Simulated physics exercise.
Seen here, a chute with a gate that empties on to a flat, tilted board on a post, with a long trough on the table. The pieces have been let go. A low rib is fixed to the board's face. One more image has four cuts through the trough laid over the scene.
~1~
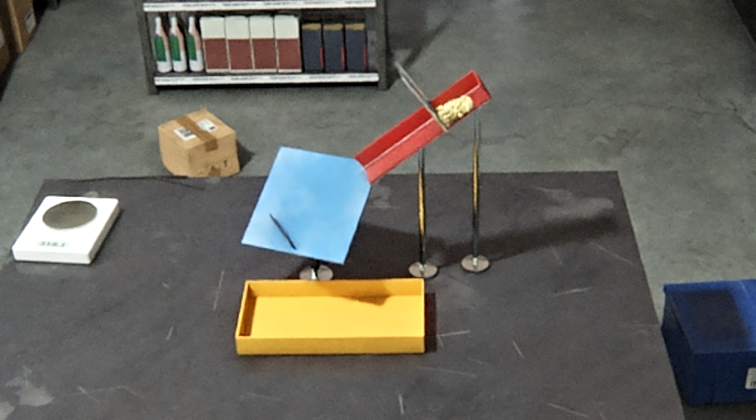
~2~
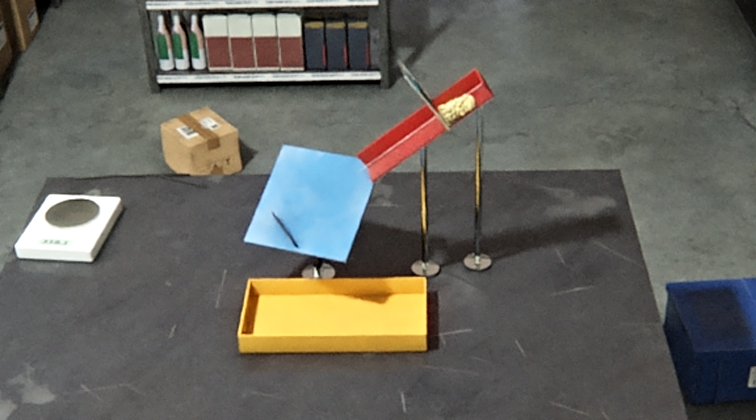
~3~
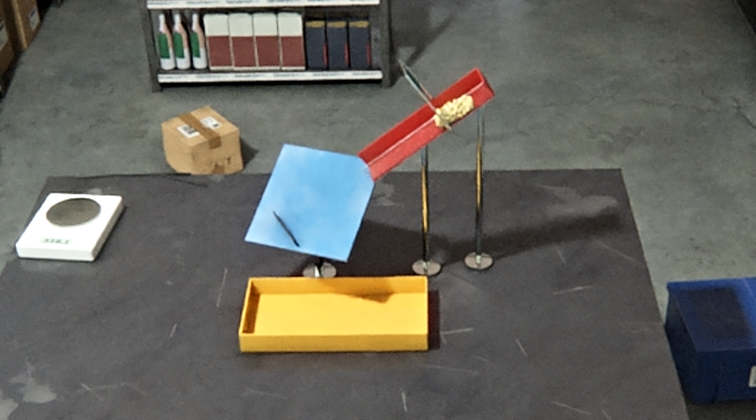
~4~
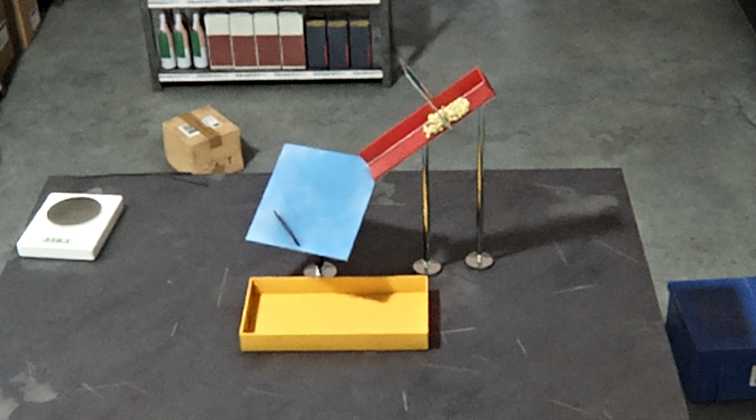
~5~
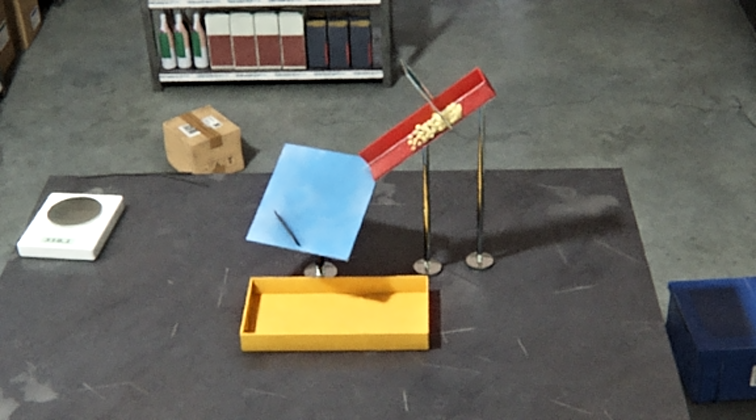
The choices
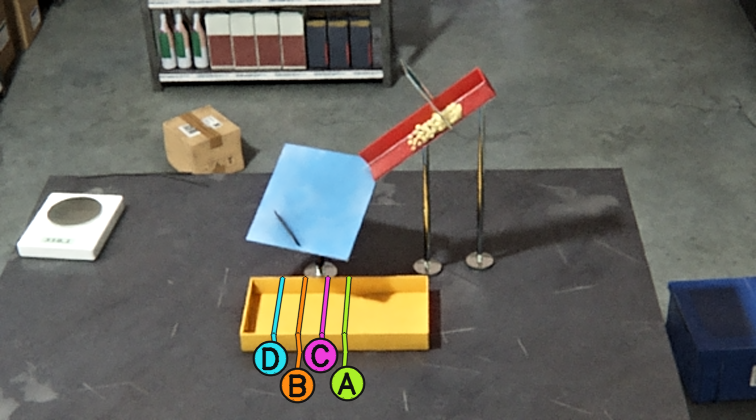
In this clip, a clump of small pale pieces near the top of a sloping red chute starts sliding down to the left, spreading out along the channel, while the tilted blue board and empty yellow trough stay still.
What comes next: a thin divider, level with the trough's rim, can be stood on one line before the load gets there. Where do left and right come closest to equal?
Go for B.
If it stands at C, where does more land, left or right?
Left.
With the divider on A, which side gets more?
Left.
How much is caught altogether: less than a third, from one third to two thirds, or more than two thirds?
More than two thirds.
On the marked copy, line A crosses the front rim at (344, 333); line B crosses the front rim at (298, 334); line C crosses the front rim at (322, 334); line D crosses the front rim at (273, 334).
For line A, of what is caught, all on the left of the divider, none on the right.
For line B, of what is caught, about a third on the left of the divider, about two thirds on the right.
For line C, of what is caught, all on the left of the divider, none on the right.
For line D, of what is caught, a small part on the left of the divider, most on the right.
